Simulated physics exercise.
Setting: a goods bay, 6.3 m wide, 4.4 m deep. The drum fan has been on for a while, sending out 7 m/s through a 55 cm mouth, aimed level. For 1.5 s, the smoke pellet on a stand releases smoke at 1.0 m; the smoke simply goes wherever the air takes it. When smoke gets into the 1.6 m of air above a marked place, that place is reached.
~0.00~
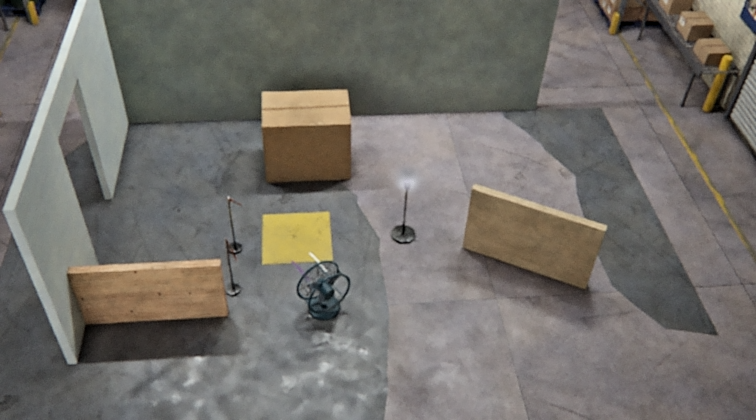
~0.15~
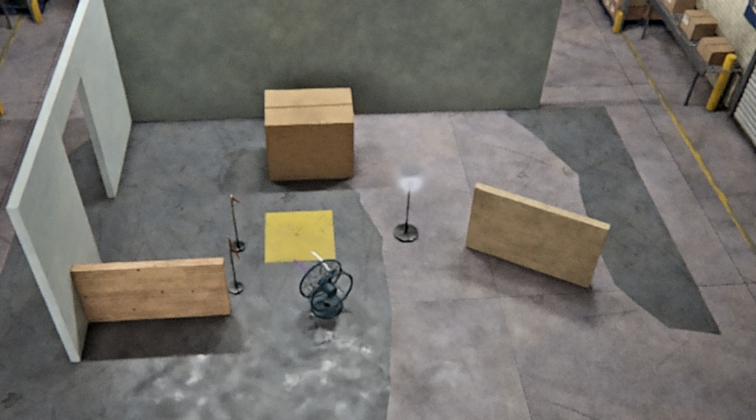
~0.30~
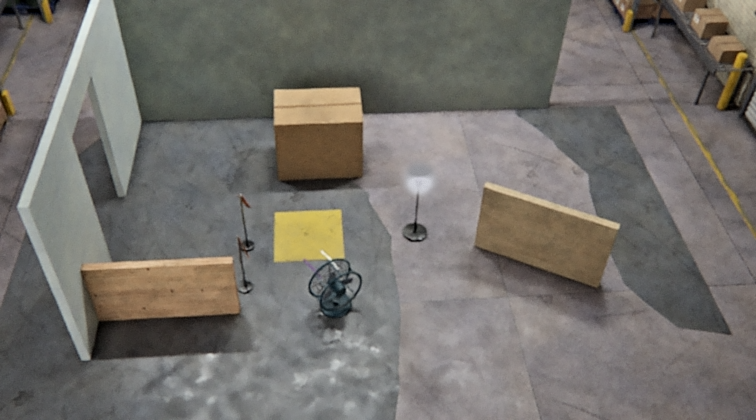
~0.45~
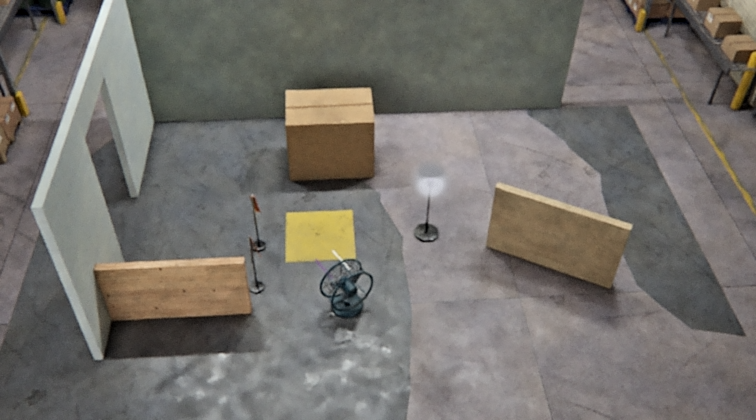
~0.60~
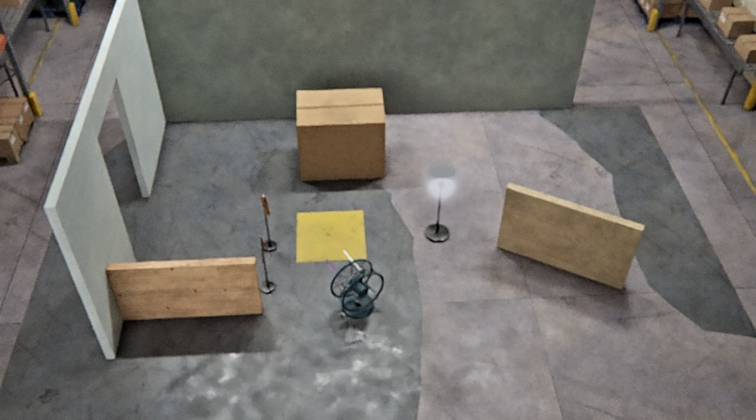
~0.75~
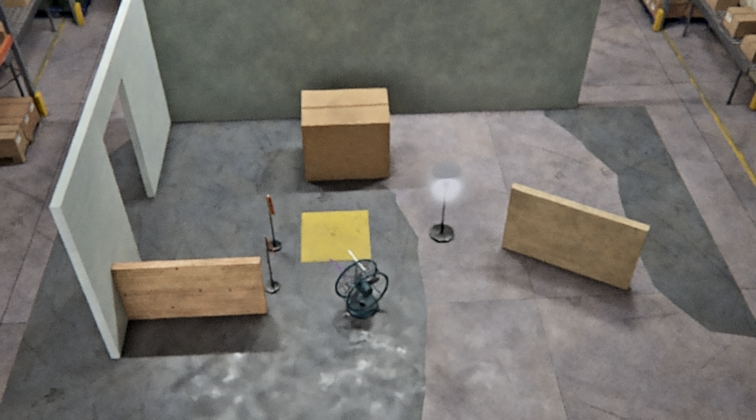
At first, a faint wisp of smoke hangs above a thin stand between a large carton and a slanted wooden panel, with a dark drum fan near a yellow square. The view then drifts slightly, sliding everything rightward, while the smoke thickens into a small pale puff around the stand's top.
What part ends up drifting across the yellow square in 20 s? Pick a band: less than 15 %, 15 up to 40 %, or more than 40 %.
The band is more than 40 %.
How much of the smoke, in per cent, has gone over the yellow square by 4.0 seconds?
Roughly 0 per cent.
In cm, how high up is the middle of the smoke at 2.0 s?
Middle height: Approx. 80 cm.
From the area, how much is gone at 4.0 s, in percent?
Estimate: Close to 0 %.
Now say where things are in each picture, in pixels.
In the first picture, the smoke is thickest near (408, 180), the smoke pellet on a stand stands at (407, 191) and the drum fan is at (324, 287).
In the second picture, the smoke is thickest near (410, 179) and the yellow square is centred on (300, 236).
In the third picture, the smoke is thickest near (419, 179) and a ribbon ends at (249, 207).
In the fourth picture, the smoke is thickest near (430, 180), the top of a large carton is at (329, 106) and the top of a screen is at (169, 264).
In the fifth picture, the smoke is thickest near (441, 181).
In the sixth picture, the smoke is thickest near (446, 182) and a ribbon ends at (273, 214).
By 2.0 s, 0 % has passed over the yellow square; 0 % has left the area, and the middle of the rest is near (444, 190).
By 4.0 s, 0 % has passed over the yellow square; 0 % has left the area, and the middle of the rest is near (435, 211).
By 8.0 s, 42 % has passed over the yellow square; 9 % has left the area, and the middle of the rest is near (393, 220).
By 20.0 s, 92 % has passed over the yellow square; 74 % has left the area, and the middle of the rest is near (414, 141).
